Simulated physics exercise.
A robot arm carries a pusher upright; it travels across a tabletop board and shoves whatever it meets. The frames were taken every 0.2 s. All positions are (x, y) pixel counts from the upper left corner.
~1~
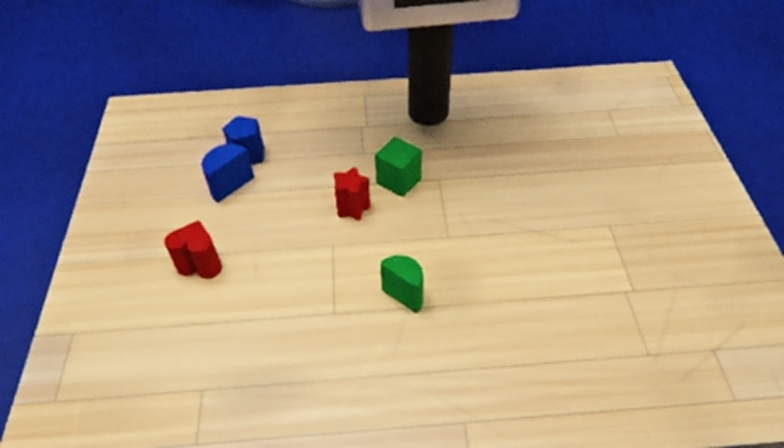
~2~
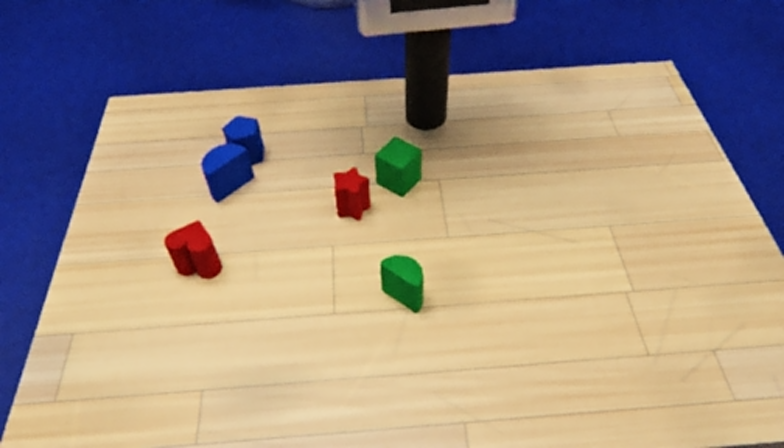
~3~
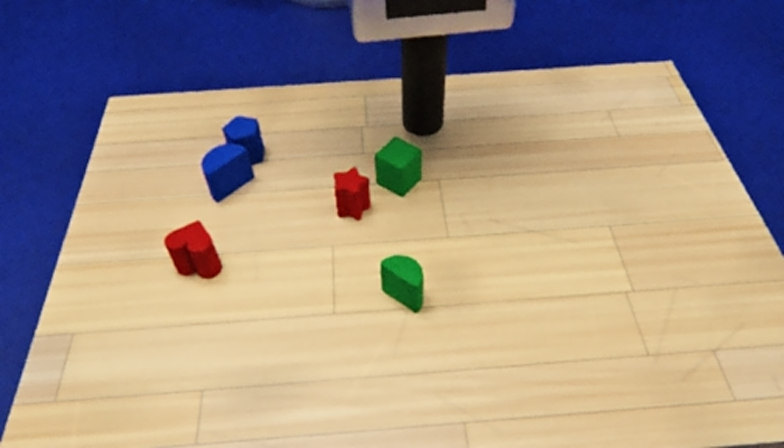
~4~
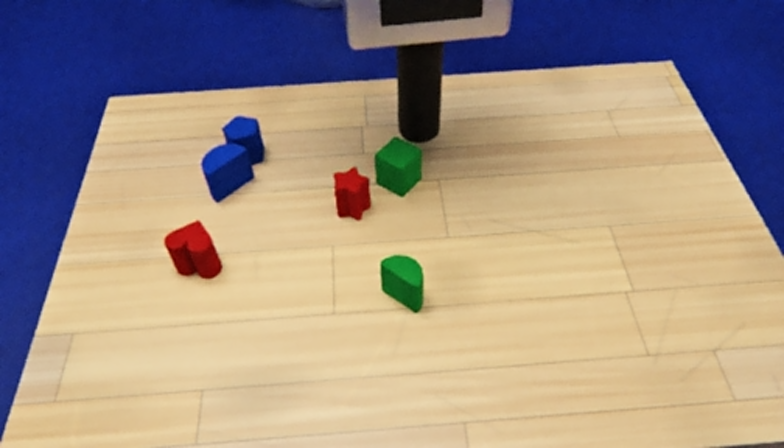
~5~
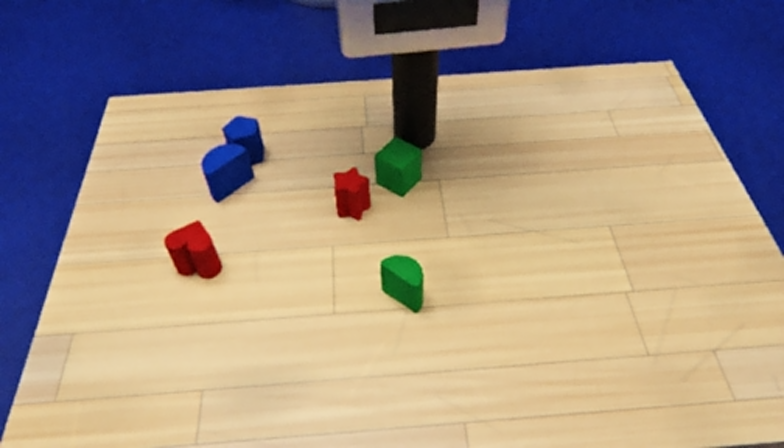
A black rod under a light-coloured machine part moved slowly down and slightly left across the wooden board toward the green cube, while the red, blue and green blocks all stayed still.
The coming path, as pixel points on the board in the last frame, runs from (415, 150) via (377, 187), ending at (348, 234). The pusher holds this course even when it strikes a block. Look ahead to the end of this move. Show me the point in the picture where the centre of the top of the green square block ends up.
I'd place it at (385, 218), taking the centre of its top.
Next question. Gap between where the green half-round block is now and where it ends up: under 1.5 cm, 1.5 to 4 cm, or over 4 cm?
It's set to move under 1.5 cm.
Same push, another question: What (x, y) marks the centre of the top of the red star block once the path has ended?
My best guess is (306, 212).
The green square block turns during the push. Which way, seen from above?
Verdict: Counterclockwise.
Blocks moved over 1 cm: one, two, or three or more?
It looks like two blocks will be pushed more than about 1 cm.
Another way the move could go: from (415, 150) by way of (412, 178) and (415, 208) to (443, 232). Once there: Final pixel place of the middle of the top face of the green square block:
It sits at (382, 202).
On the path given first. One third of the way, pusher (388, 162); green square block (388, 176), turned 45° anticlockwise.
Two thirds of the way, pusher (365, 189); red star block (330, 194), turned 40° clockwise; green square block (382, 202), turned 80° anticlockwise.
At the end, pusher (347, 221); red star block (306, 212), turned 100° clockwise; green square block (385, 218), turned 100° anticlockwise; green half-round block still.
